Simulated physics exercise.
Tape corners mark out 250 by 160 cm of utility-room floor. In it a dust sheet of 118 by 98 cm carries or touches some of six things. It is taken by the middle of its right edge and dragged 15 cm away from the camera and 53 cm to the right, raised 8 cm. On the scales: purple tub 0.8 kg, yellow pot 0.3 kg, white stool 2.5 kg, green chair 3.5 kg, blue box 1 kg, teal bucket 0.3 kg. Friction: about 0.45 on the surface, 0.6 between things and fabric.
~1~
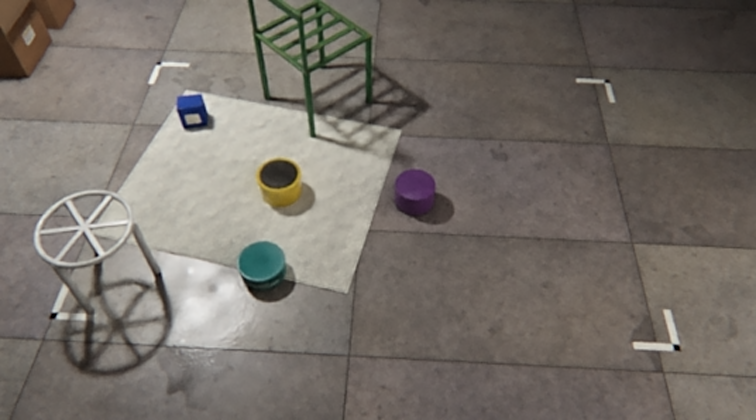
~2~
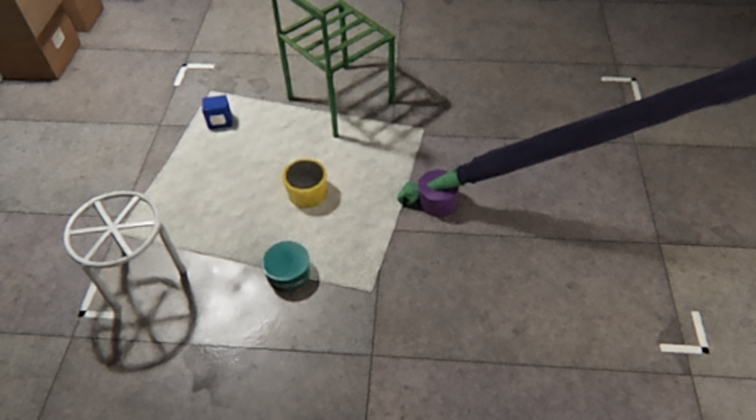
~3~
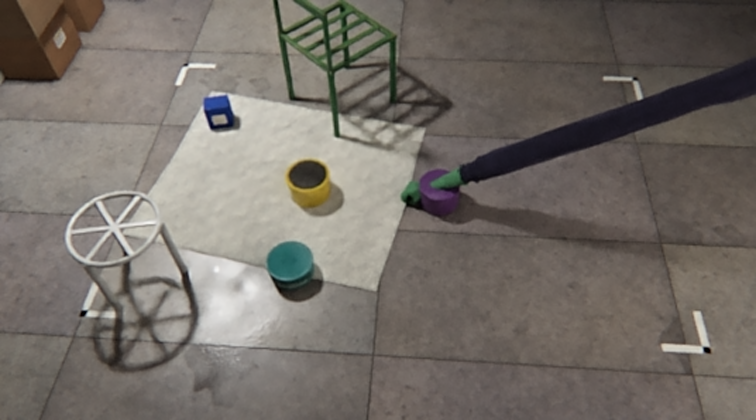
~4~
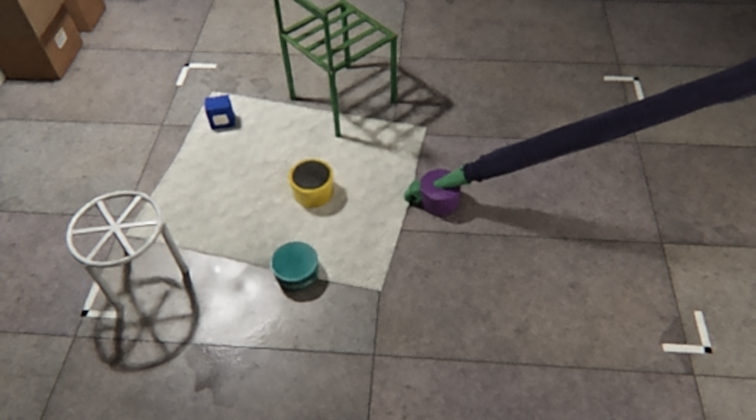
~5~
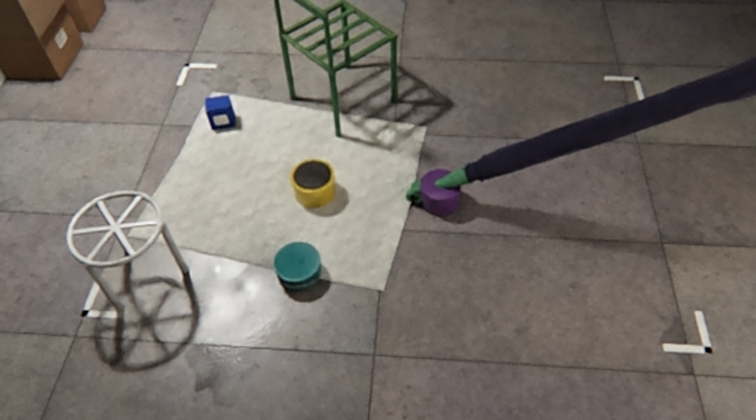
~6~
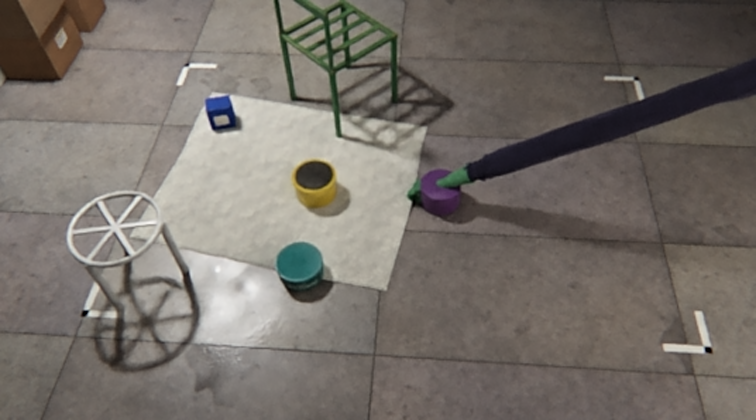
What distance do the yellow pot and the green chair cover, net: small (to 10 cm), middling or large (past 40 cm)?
Result: Yellow pot travels a long way, green chair moves a moderate way.
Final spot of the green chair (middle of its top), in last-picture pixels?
Near (375, 30).
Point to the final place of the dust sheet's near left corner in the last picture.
Around (260, 277).
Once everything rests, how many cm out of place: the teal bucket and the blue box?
About: Teal bucket 70 cm, blue box 45 cm.
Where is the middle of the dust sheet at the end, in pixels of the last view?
Near (396, 184).
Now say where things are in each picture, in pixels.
The first picture shows shows, yellow pot (278, 174); green chair (312, 33); dust sheet corners (401, 131) (347, 293).
The second picture shows shows, yellow pot (304, 174); dust sheet corners (424, 129) (371, 292); grip (403, 203).
The third picture shows shows, teal bucket (289, 260); dust sheet corners (426, 129) (375, 292); grip (406, 202).
The fourth picture shows shows, teal bucket (294, 261); yellow pot (311, 174); dust sheet corners (426, 128) (381, 291); grip (409, 201).
The fifth picture shows shows, dust sheet corners (427, 127) (383, 291); grip (411, 201).
The sixth picture shows shows, yellow pot (314, 175); green chair (338, 33); dust sheet corners (427, 127) (386, 291); grip (413, 200).
Next, middle of the dust sheet at (323, 184); yellow pot 21 cm off its start, green chair 6 cm off its start, teal bucket 27 cm off its start.
Then, middle of the dust sheet at (354, 185); yellow pot 36 cm off its start, green chair 8 cm off its start, teal bucket 45 cm off its start.
After that, middle of the dust sheet at (387, 185); yellow pot 52 cm off its start at (419, 173), green chair 18 cm off its start at (374, 29), teal bucket 63 cm off its start at (440, 258).
Later, middle of the dust sheet at (396, 184); yellow pot 57 cm off its start, green chair 18 cm off its start, teal bucket 68 cm off its start.
At the end, middle of the dust sheet at (396, 184); yellow pot 57 cm off its start at (429, 171), green chair 18 cm off its start at (375, 30), teal bucket 68 cm off its start at (452, 256), blue box 46 cm off its start at (300, 124).
